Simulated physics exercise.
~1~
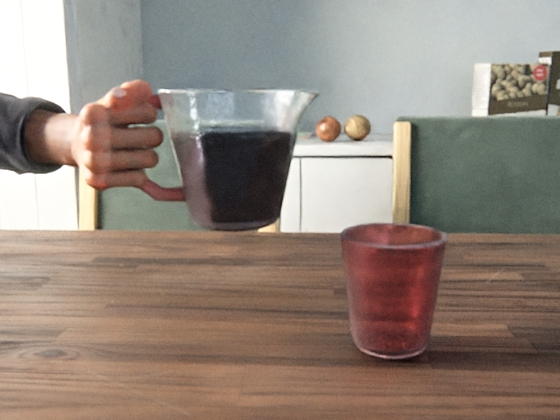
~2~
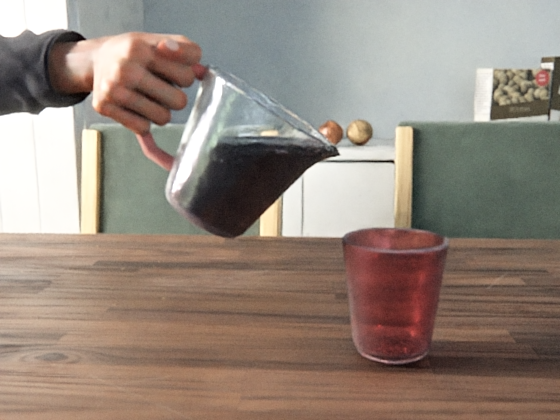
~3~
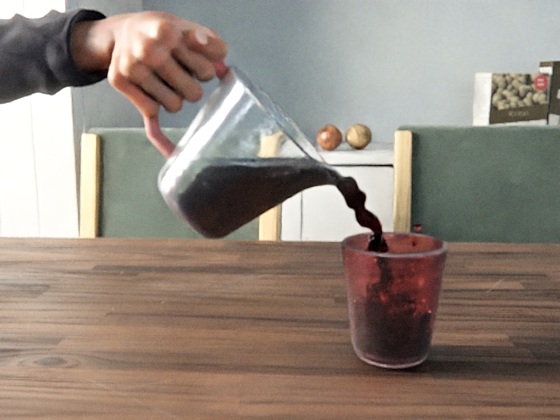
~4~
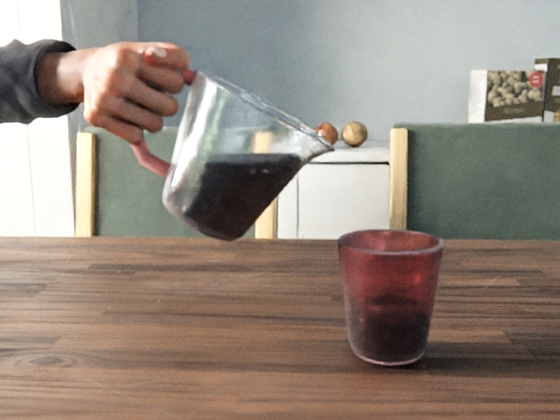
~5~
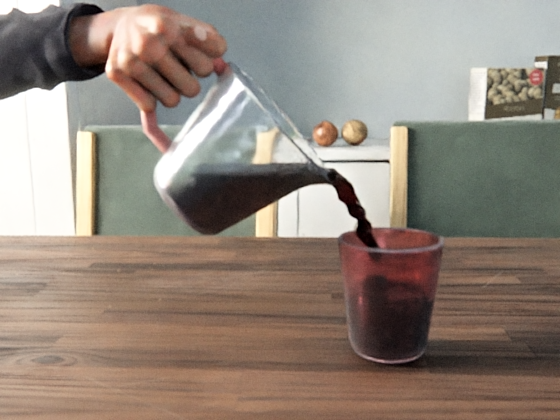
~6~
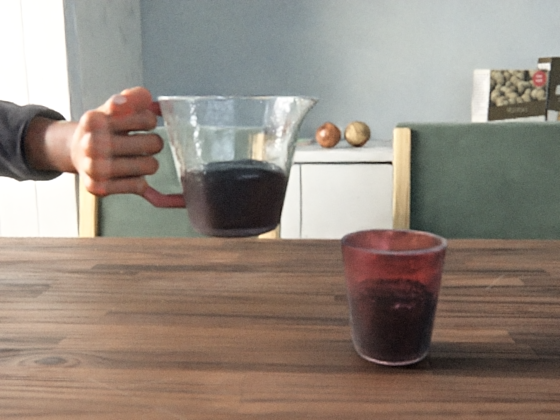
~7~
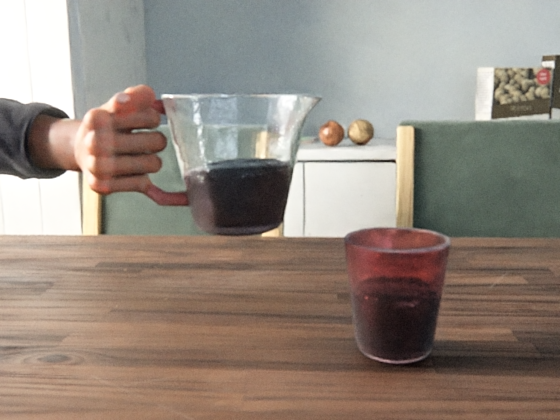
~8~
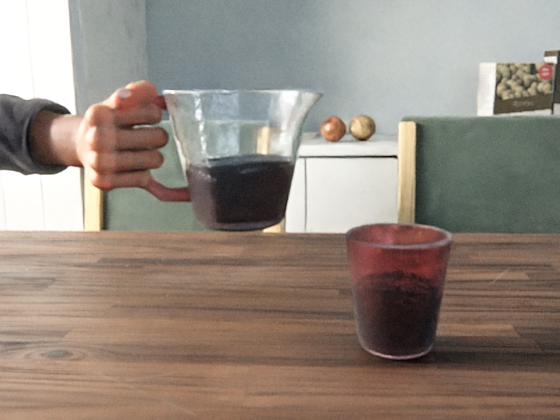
A hand holding a clear measuring jug of dark wine tips it to the right and pours into an empty red tumbler on a wooden table, eases it back, then pours again before levelling it, leaving the tumbler partly filled and some wine in the jug.
